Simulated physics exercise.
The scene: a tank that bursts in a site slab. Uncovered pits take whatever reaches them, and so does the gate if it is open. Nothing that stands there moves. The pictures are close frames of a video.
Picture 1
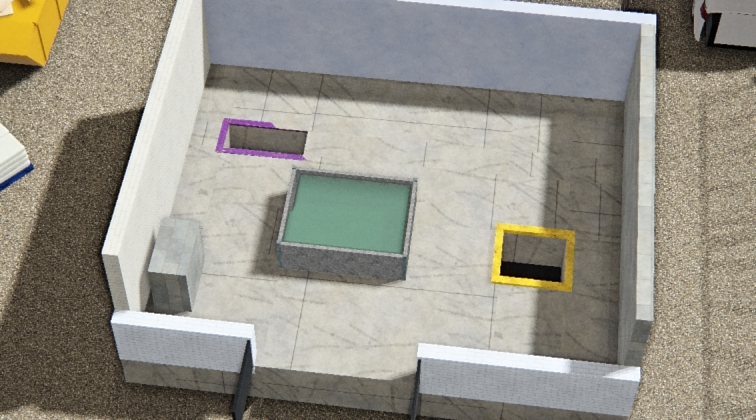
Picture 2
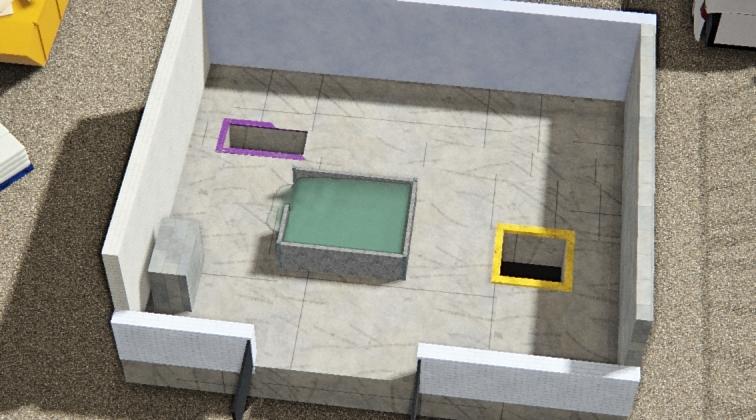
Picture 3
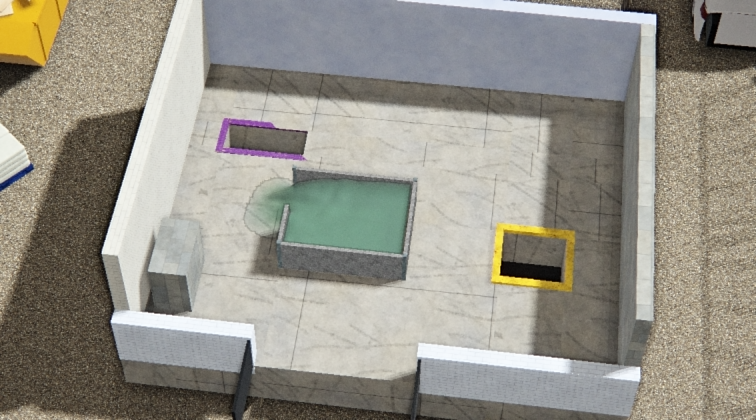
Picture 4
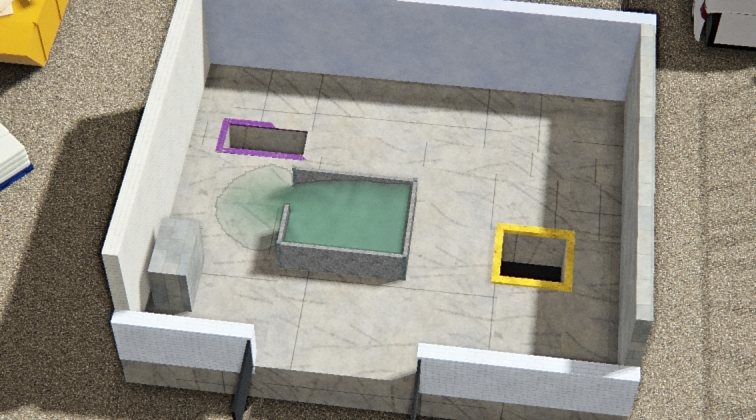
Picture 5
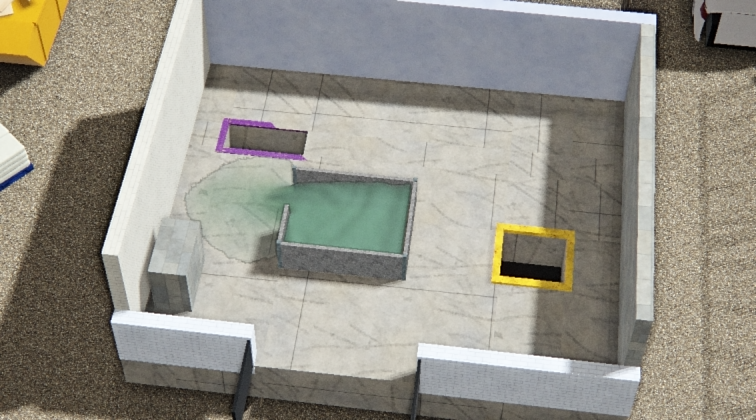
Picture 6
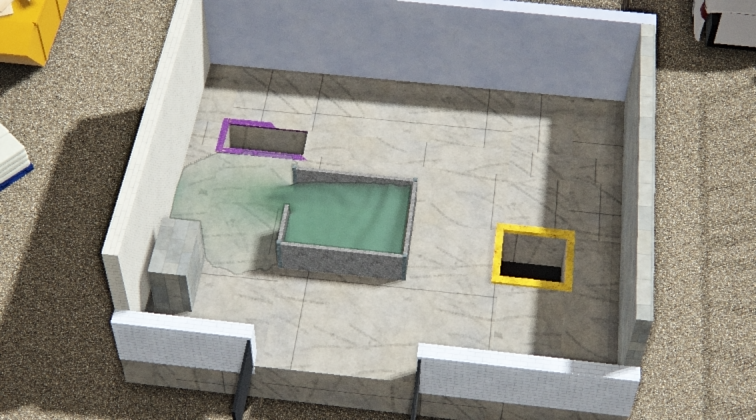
In a walled, roofless room with a marble-patterned floor, a still tank bursts on its left side, green water spreading leftward.
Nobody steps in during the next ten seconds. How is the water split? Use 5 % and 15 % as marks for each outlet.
In the end: The gate takes between 5 and 15 %; the purple pit takes more than 15 %; the yellow pit takes less than 5 %.
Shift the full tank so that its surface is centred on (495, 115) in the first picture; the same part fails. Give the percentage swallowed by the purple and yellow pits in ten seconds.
Roughly, in per cent: Purple 35, yellow 0.
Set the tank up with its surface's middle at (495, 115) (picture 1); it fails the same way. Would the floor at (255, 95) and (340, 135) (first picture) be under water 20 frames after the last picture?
As listed: Covered, covered.
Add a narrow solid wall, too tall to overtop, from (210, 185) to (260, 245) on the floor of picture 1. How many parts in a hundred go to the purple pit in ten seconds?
Roughly, in per cent: Purple 40.
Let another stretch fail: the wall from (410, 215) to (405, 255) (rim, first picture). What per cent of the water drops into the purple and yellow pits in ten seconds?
Parts in a hundred: Purple 0, yellow 25.
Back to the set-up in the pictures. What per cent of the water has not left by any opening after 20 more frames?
Roughly 92 per cent.
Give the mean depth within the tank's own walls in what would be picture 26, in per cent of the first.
Close to 42 %.
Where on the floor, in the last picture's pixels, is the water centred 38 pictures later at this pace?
Roughly at (287, 212).
A moment on, water covers 10 % of the floor; the gate 0 %, the purple pit 2 %, the yellow pit 0 %.
Next, water covers 15 % of the floor; the gate 0 %, the purple pit 4 %, the yellow pit 0 %.
Then, water covers 25 % of the floor; the gate 0 %, the purple pit 8 %, the yellow pit 0 %.
Later, water covers 55 % of the floor; the gate 2 %, the purple pit 16 %, the yellow pit 0 %.
In the end, water covers 70 % of the floor; the gate 9 %, the purple pit 24 %, the yellow pit 0 %.
